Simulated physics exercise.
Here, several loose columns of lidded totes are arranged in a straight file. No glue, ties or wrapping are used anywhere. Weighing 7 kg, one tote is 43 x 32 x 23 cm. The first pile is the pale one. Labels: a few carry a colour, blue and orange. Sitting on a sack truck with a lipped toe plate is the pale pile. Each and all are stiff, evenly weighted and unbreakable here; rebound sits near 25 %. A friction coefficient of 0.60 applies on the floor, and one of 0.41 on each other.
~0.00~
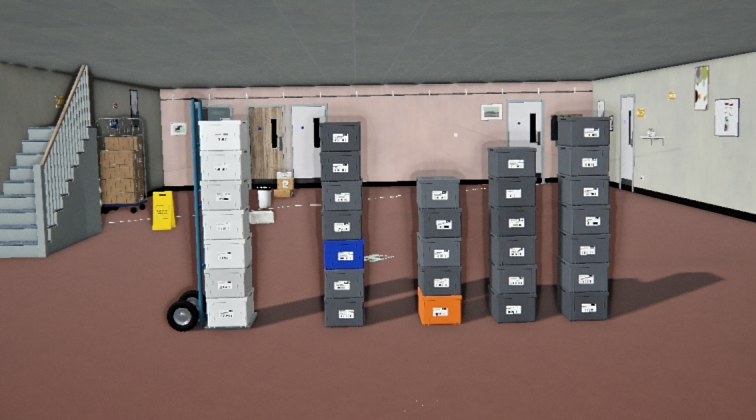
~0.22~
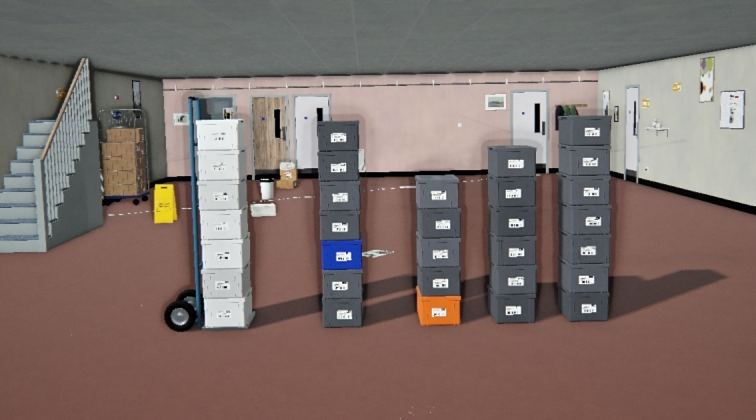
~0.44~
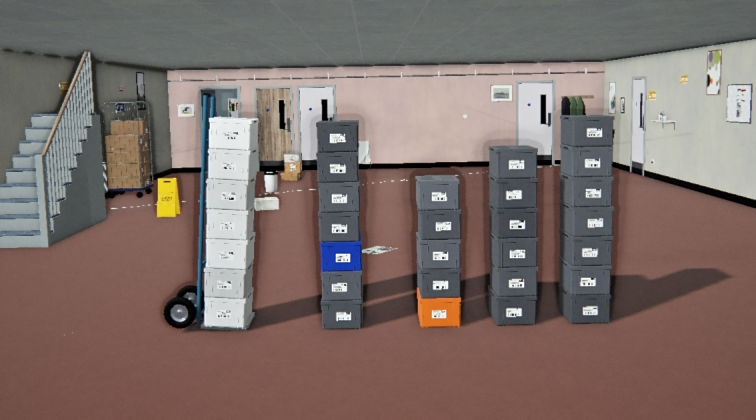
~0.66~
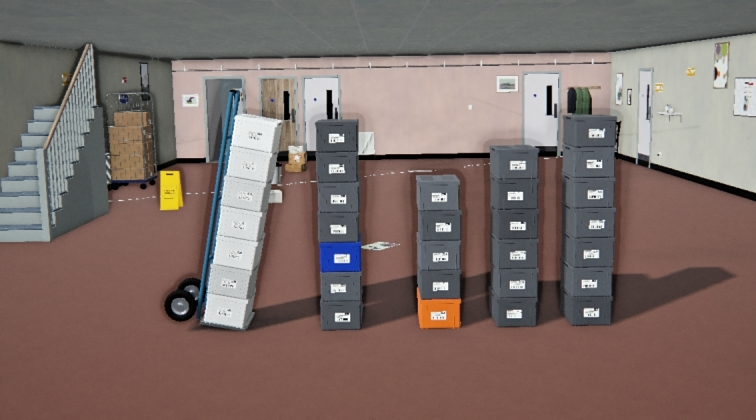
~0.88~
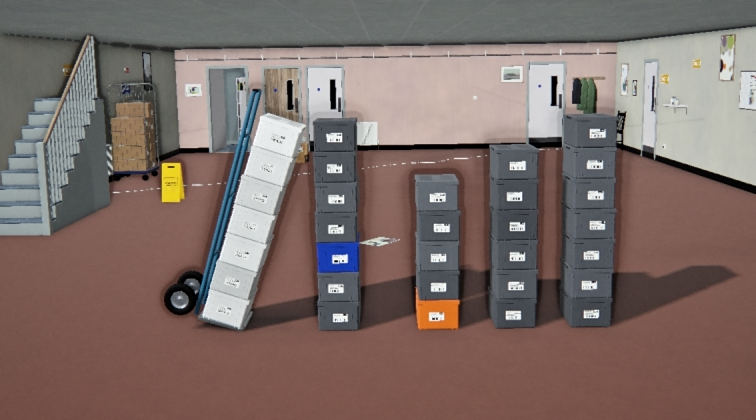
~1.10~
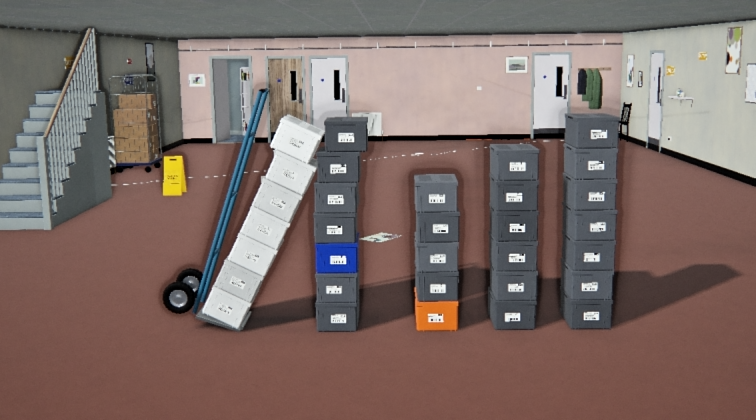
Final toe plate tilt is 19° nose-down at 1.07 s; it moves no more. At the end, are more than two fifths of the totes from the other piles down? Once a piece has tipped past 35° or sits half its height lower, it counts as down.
Yes.
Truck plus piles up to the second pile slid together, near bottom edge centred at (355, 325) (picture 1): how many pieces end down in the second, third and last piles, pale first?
Then second 7, third 5, last 7.
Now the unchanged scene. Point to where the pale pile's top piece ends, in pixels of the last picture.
Look for the top piece around pixel (438, 217).
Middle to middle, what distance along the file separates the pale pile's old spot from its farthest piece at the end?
170 cm.
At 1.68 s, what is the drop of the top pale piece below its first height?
The top piece is some 20 centimetres lower than at the start.
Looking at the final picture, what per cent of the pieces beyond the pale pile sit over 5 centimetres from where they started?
Shifted: 100 per cent.
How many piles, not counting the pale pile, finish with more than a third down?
Tally: 4.
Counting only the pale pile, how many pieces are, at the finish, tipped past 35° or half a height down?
Count: 7 pale pieces.
After 1.68 s, 7 of the pale pile down; none of the 25 other totes down, 7 disturbed; blue tote 16° from how it stood.
After 2.24 s, 7 of the pale pile down; 7 of the 25 other totes down; blue tote 36° from how it stood, 16 cm lower; orange tote 19° from how it stood.
After 2.98 s, 7 of the pale pile down; 20 of the 25 other totes down; blue tote 38° from how it stood, 19 cm lower; orange tote 38° from how it stood.
After 3.74 s, 7 of the pale pile down; 25 of the 25 other totes down; blue tote 38° from how it stood, 19 cm lower; orange tote 38° from how it stood.
In the end (5.4 s), 7 of the pale pile down; 25 of the 25 other totes down; blue tote 38° from how it stood, 19 cm lower; orange tote 38° from how it stood. That is 100 per cent. From the last view, middles, blue tote near (417, 276), orange tote near (450, 300).
